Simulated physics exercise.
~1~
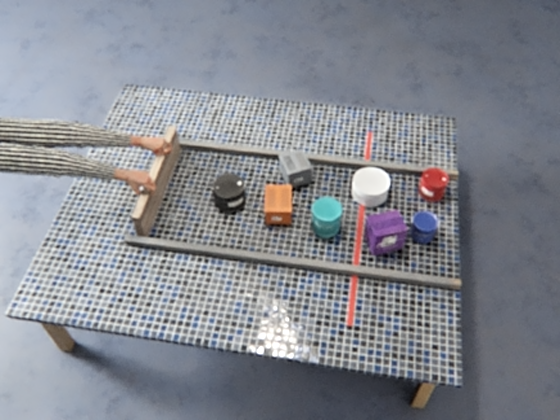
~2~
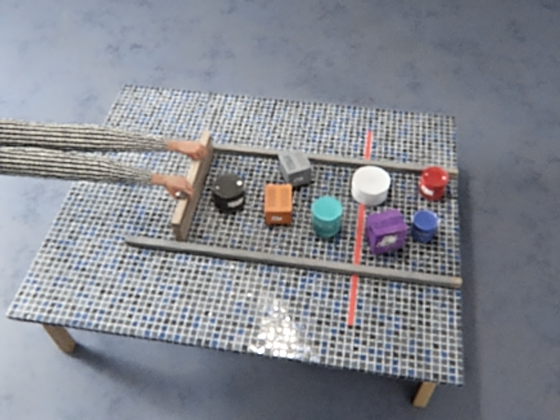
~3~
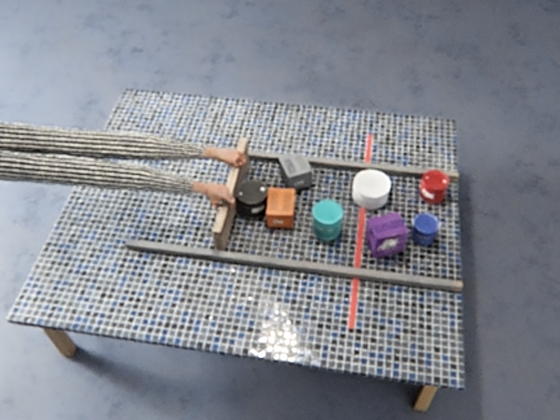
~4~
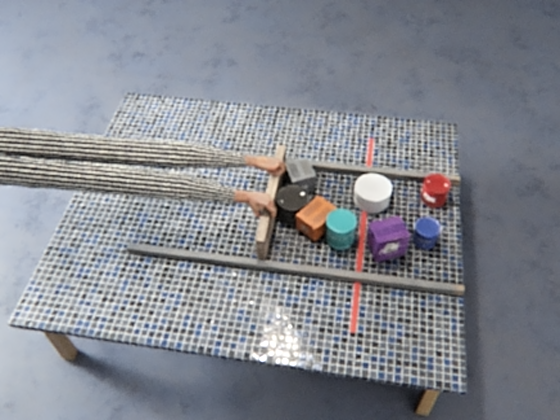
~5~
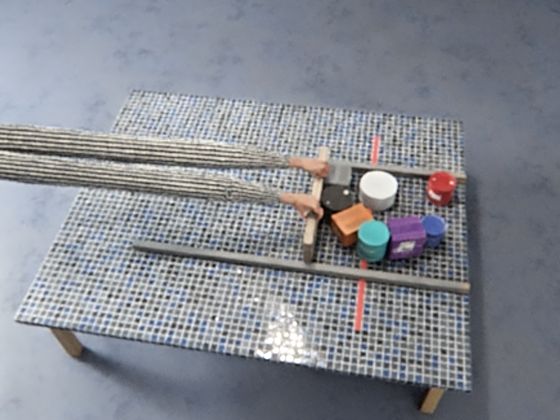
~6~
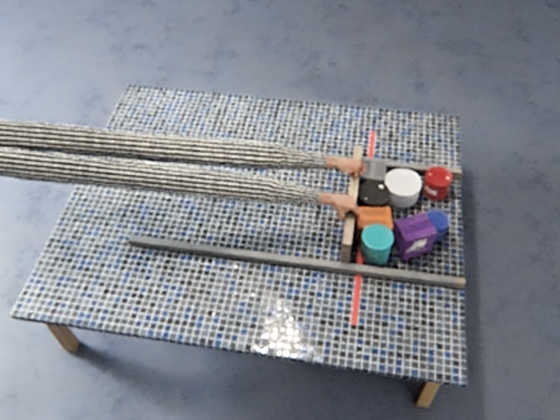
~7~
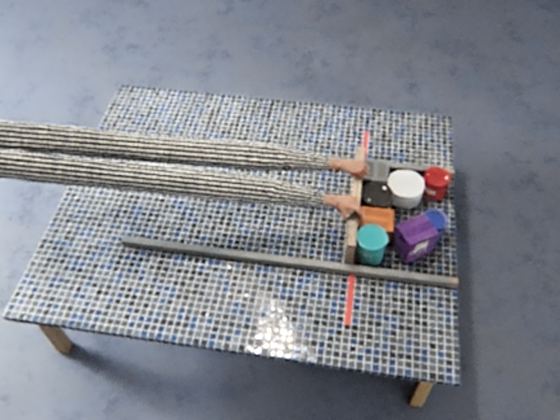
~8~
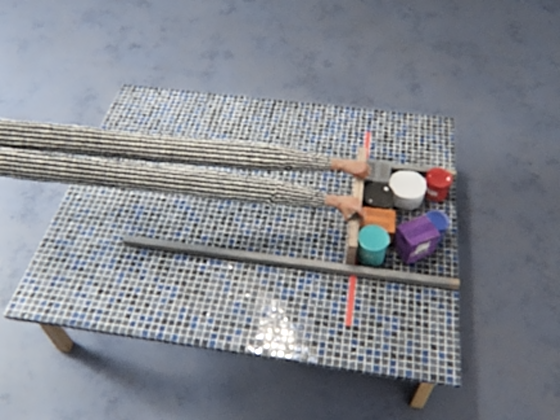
The footage shows two arms in striped sleeves pushing a plank rightward across a tiled table, gathering black, orange, grey and turquoise items, then nudging the white, purple and blue ones. The plank stops near the red tape, with everything crowded at the right end, still on the table.
